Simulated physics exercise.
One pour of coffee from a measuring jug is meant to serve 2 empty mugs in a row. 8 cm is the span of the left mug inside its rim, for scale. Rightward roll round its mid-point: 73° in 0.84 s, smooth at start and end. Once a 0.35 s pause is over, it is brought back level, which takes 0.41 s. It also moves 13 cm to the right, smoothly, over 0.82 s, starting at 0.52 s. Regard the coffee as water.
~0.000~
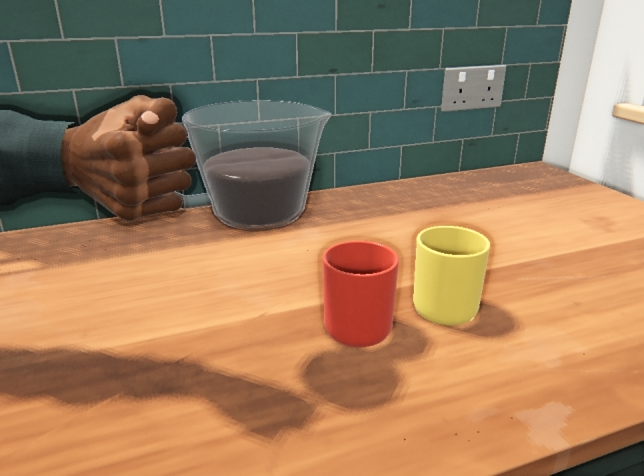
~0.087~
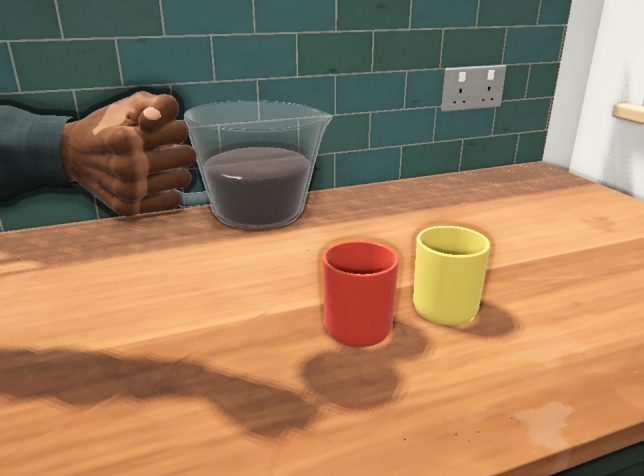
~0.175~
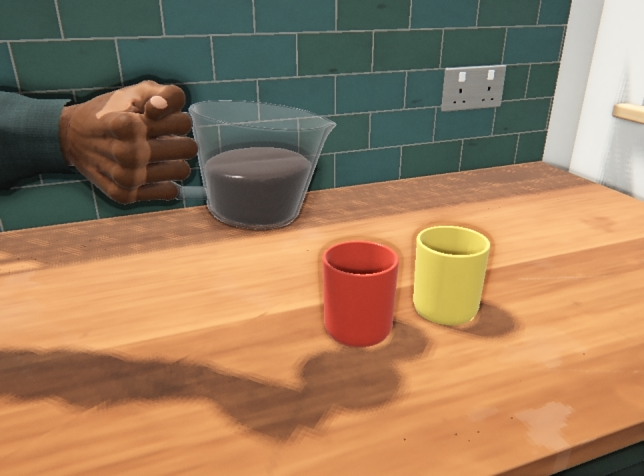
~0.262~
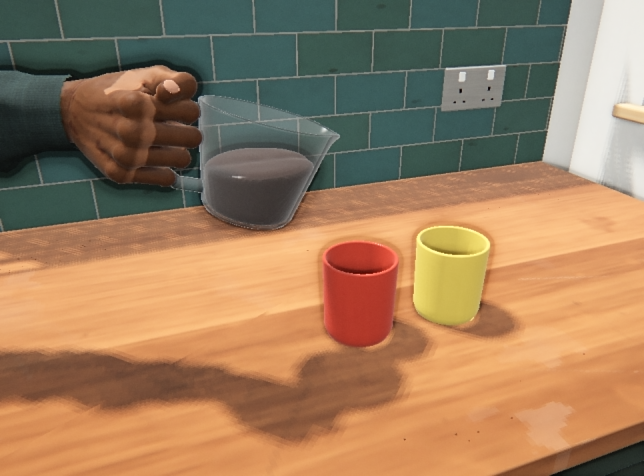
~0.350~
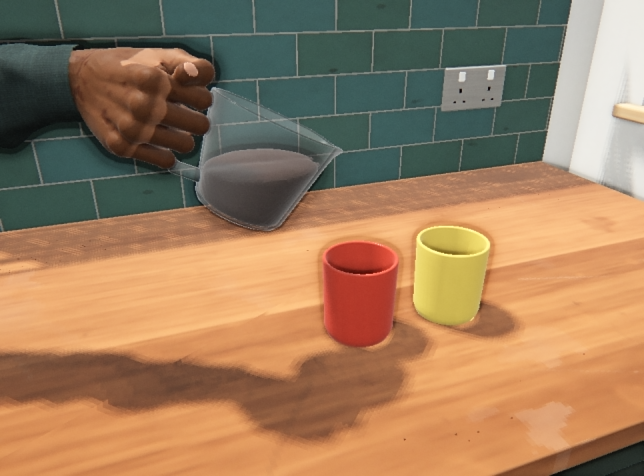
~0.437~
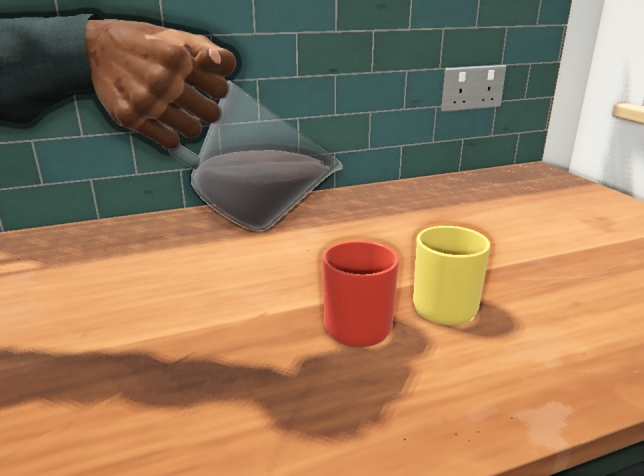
A hand tilts a clear jug of dark liquid rightward behind red and yellow cups.
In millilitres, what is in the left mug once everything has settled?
Roughly 90 ml ends up in it.
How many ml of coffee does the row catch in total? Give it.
Taken together, the vessels hold about 210 ml.
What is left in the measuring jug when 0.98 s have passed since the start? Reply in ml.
Roughly 130 ml.
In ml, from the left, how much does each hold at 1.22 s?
About 90 ml left, 90 ml right.
After 0.75 s the tilt is 71° and from the left they hold 40 ml, 0 ml, the measuring jug 255 ml, and 0 ml is on the work surface.
After 0.98 s the tilt is 73° and from the left they hold 85 ml, 0 ml, the measuring jug 130 ml, and 35 ml is on the work surface.
After 1.22 s the tilt is 72° and from the left they hold 85 ml, 90 ml, the measuring jug 60 ml, and 85 ml is on the work surface.
After 1.48 s the tilt is 15° and from the left they hold 85 ml, 125 ml, the measuring jug 45 ml, and 85 ml is on the work surface.
In the end from the left they hold 85 ml, 125 ml, the measuring jug 45 ml, and 90 ml is on the work surface.
